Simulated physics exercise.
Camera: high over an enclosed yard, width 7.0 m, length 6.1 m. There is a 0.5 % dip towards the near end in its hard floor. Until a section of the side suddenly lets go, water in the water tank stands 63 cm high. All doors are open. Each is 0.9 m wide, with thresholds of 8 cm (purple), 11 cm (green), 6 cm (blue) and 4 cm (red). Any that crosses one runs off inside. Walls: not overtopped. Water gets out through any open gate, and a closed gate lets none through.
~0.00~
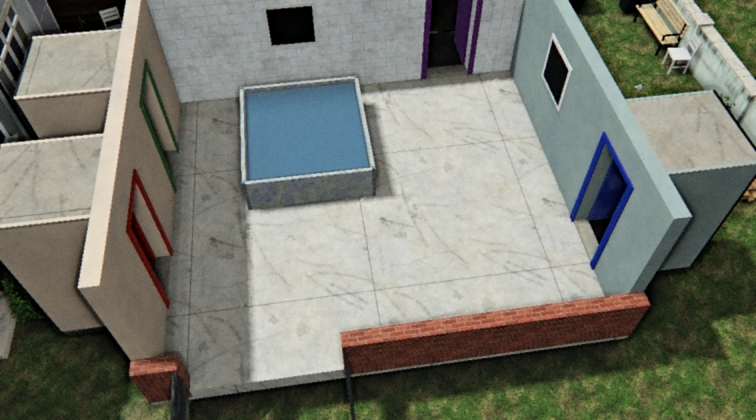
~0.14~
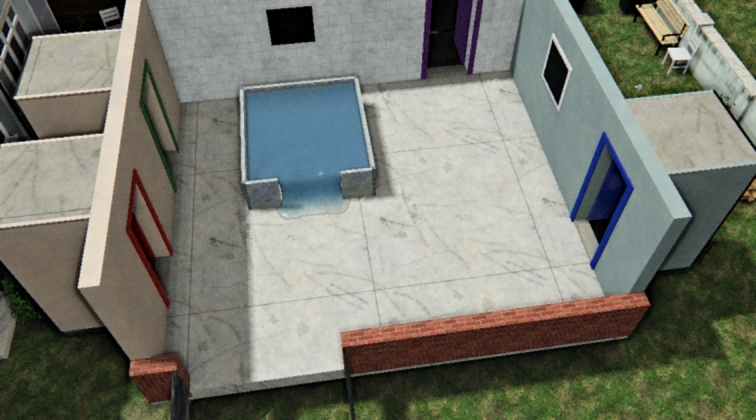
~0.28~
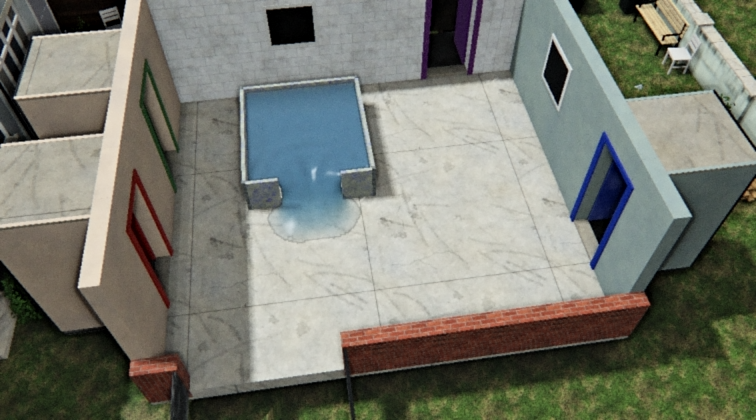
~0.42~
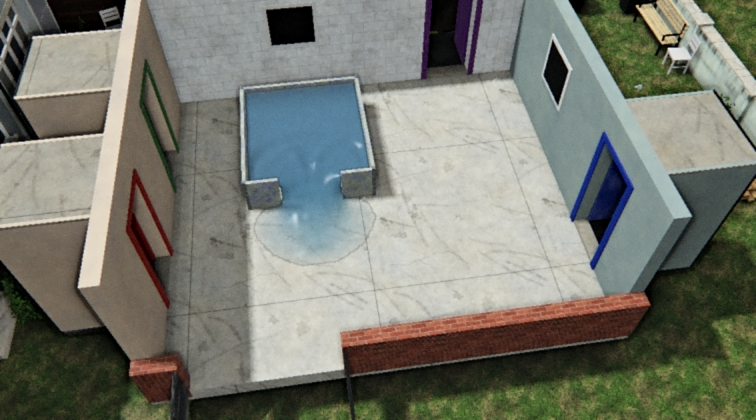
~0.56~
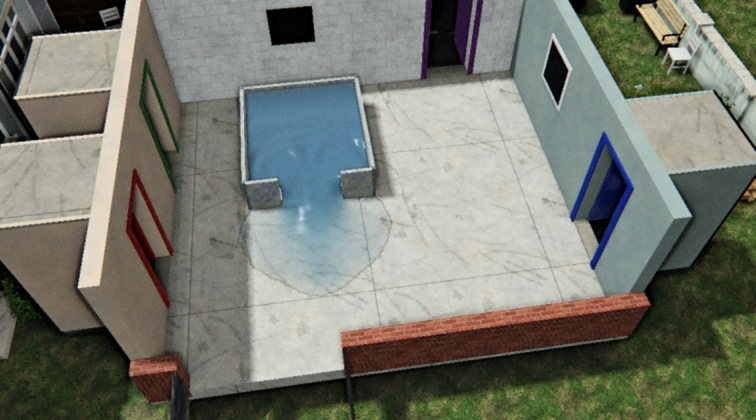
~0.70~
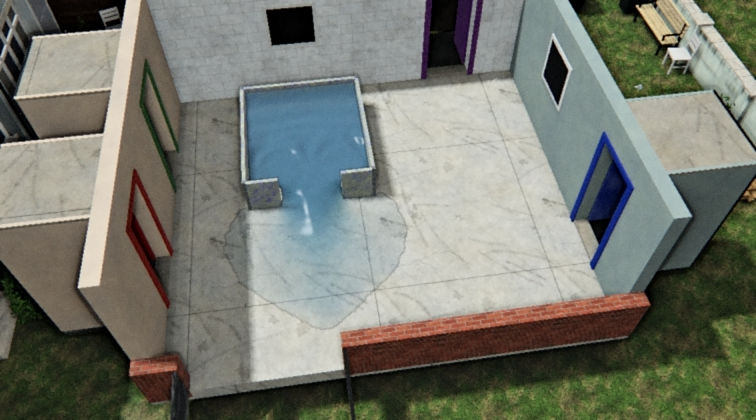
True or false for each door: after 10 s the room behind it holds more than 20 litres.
Purple door: False; green door: False; blue door: True; red door: False.
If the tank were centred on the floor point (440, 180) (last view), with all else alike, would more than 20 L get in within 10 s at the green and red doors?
Result - green door does not exceed it, red door exceeds it.
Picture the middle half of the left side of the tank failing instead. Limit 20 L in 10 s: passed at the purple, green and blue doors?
Purple falls short; green exceeds; blue falls short.
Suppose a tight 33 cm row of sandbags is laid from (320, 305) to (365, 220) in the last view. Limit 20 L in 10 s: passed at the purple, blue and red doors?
So then purple is inside it, blue is inside it and red is beyond it.
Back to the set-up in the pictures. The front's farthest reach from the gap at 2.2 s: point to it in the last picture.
Around pixel (569, 323).
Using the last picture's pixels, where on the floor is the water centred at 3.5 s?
Its balance point sits around (335, 205).
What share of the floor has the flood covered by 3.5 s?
I'd say around 40 % is wet.
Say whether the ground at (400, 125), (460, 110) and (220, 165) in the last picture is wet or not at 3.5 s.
Listed in sequence, the spots are bone dry, bone dry and bone dry.
After 1.4 s water covers 25 % of the floor and is deepest (36 cm) near (316, 209); purple door not reached, green door not reached, blue door not reached, red door not reached.
After 2.2 s water covers 35 % of the floor and is deepest (30 cm) near (316, 209); purple door not reached, green door not reached, blue door not reached, red door 5 cm at the sill, 0 L in.
After 3.5 s water covers 40 % of the floor and is deepest (26 cm) near (613, 317); purple door not reached, green door not reached, blue door 9 cm at the sill, 0 L in, red door 4 cm at the sill, 2 L in.
After 6.0 s water covers 60 % of the floor and is deepest (15 cm) near (316, 209); purple door not reached, green door not reached, blue door 10 cm at the sill, 32 L in, red door 4 cm at the sill, 4 L in.
After 10.0 s water covers 90 % of the floor and is deepest (9 cm) near (316, 209); purple door 6 cm at the sill, 0 L in, green door 1 cm at the sill, 0 L in, blue door 7 cm at the sill, 53 L in, red door 3 cm at the sill, 5 L in.
